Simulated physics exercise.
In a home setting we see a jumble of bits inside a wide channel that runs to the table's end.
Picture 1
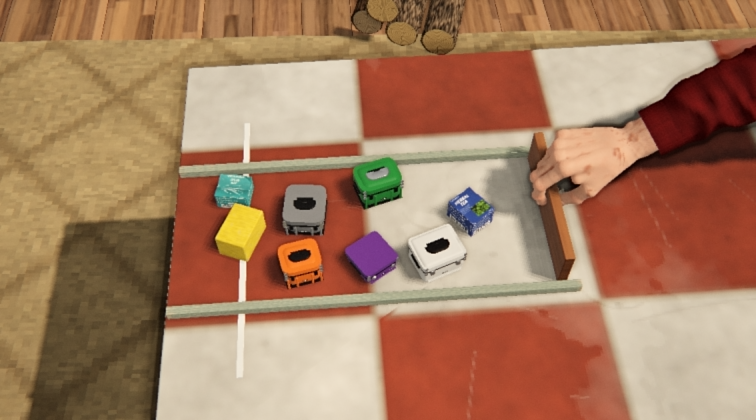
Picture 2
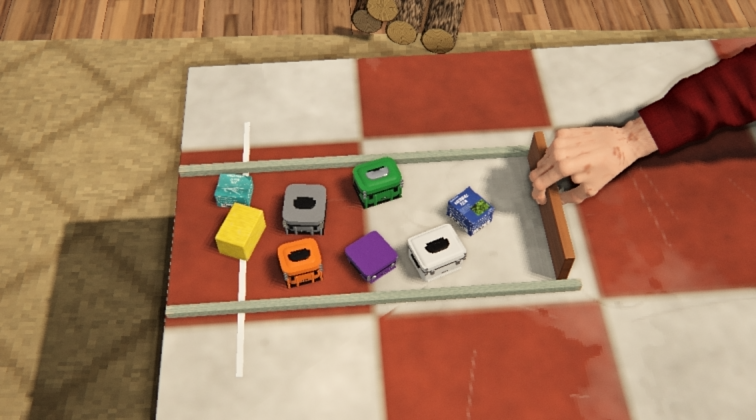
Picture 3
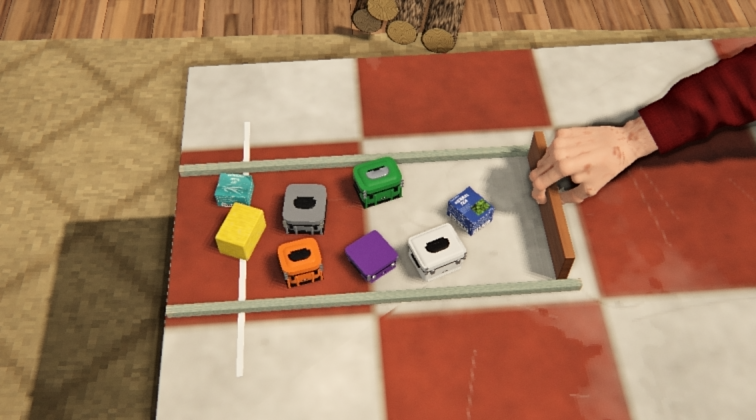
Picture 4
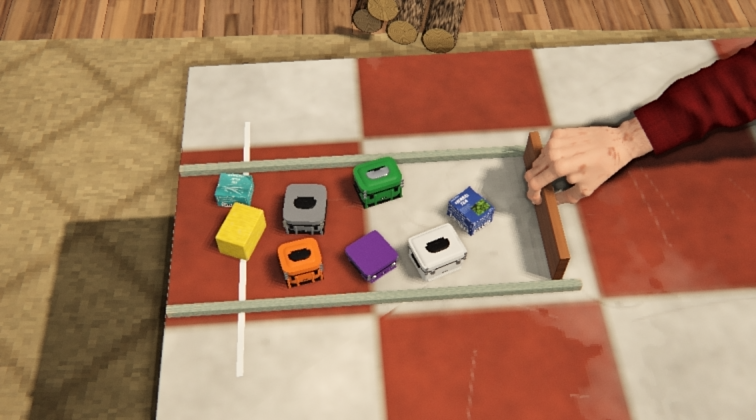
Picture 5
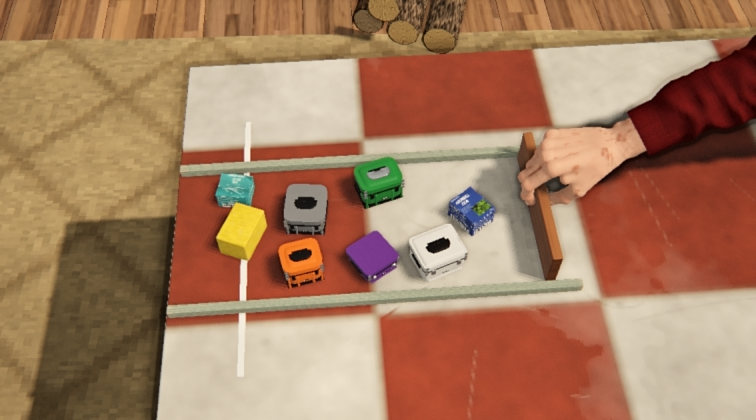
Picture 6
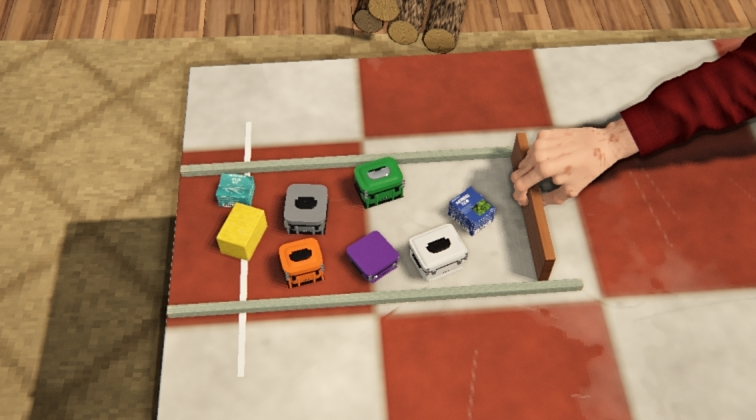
Hand in a dark red sleeve moving a wooden board slightly left between two rails, while colourful cases and blocks stay still.
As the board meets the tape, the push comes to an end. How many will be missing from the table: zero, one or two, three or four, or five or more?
The table loses one, maybe two.
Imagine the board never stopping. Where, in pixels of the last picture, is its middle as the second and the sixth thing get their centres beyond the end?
(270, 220), later (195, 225).
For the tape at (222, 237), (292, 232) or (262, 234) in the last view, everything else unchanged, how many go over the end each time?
Try 1: 5; try 2: 0; try 3: 2.
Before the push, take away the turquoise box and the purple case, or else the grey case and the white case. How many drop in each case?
First 1, then 0.
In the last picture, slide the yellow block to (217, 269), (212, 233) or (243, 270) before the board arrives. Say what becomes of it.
Try one: It ends up off. Try two: It ends up off. Try three: It ends up off.
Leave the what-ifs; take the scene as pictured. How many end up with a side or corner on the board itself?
At rest, 3 are in contact.
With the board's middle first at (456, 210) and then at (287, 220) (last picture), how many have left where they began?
Tally at point one: 2; at point two: 8.
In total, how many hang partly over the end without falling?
Counting them gives 3.
Soon after, none off yet; turquoise box at rest near (236, 191); yellow block at rest near (242, 232); orange case at rest near (302, 263).
After that, none off yet; turquoise box at rest near (236, 191); yellow block moving near (238, 231); orange case displaced about its own width near (260, 261).
And then, none off yet; turquoise box displaced a little near (226, 184); yellow block displaced about its own width near (189, 235); orange case displaced well along near (180, 270).
In the end, the number that fall off is one or two; gone, orange case and yellow block.
